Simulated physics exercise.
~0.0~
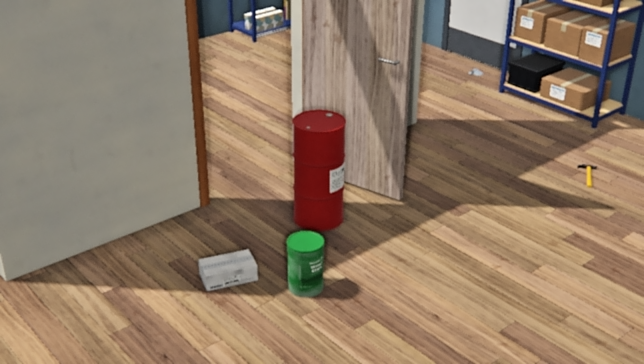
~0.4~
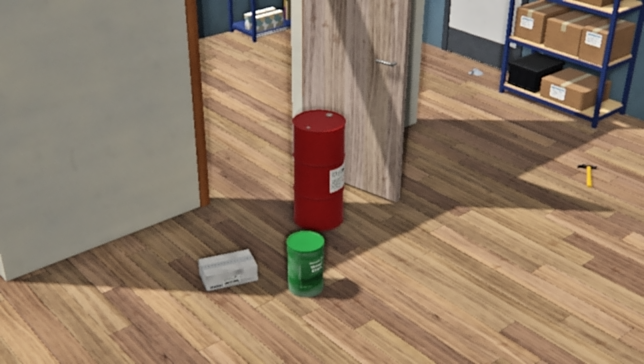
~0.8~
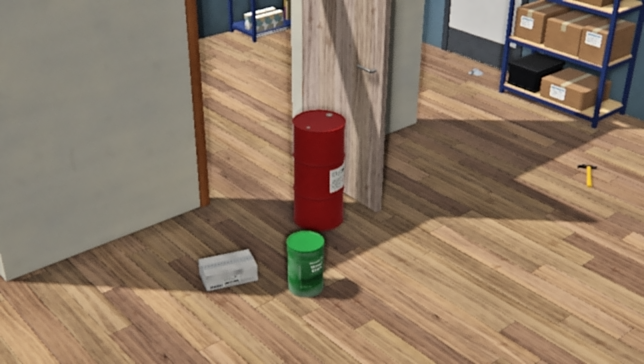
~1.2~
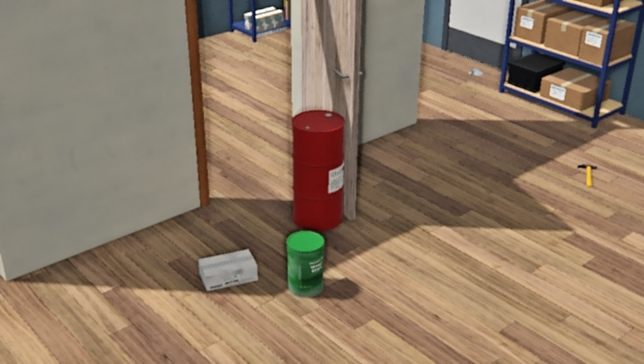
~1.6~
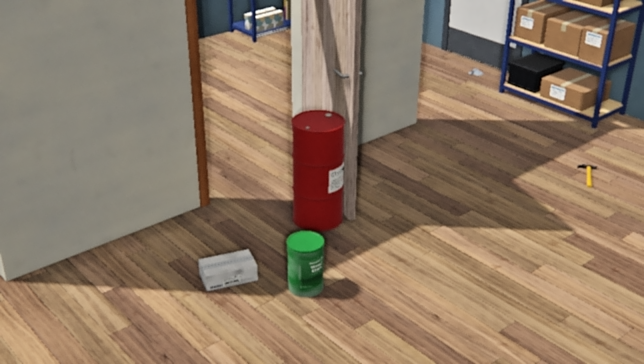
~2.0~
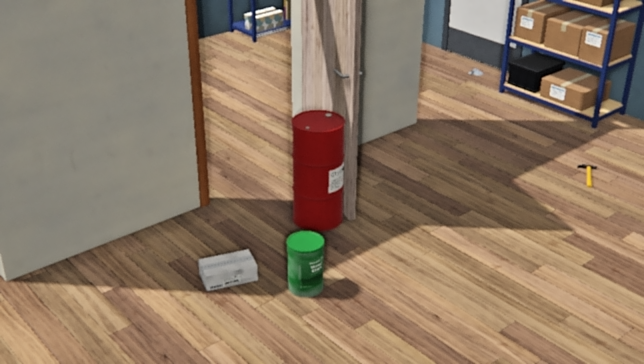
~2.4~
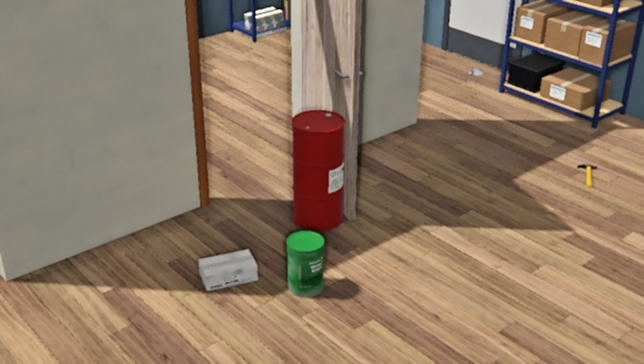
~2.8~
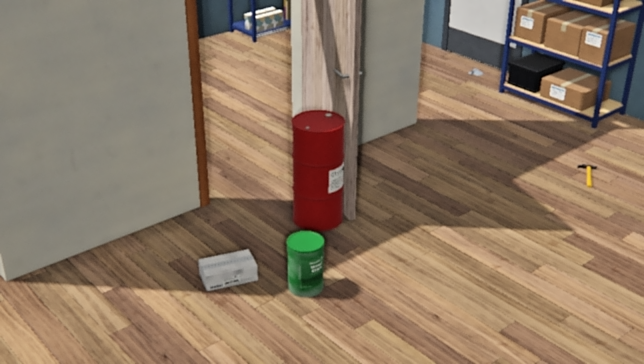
The wooden door swung a little way to the left, its free edge drawing in close behind the red drum, then stopped there and stayed open, while the drum, the green pail and the white parcel on the floor never moved.
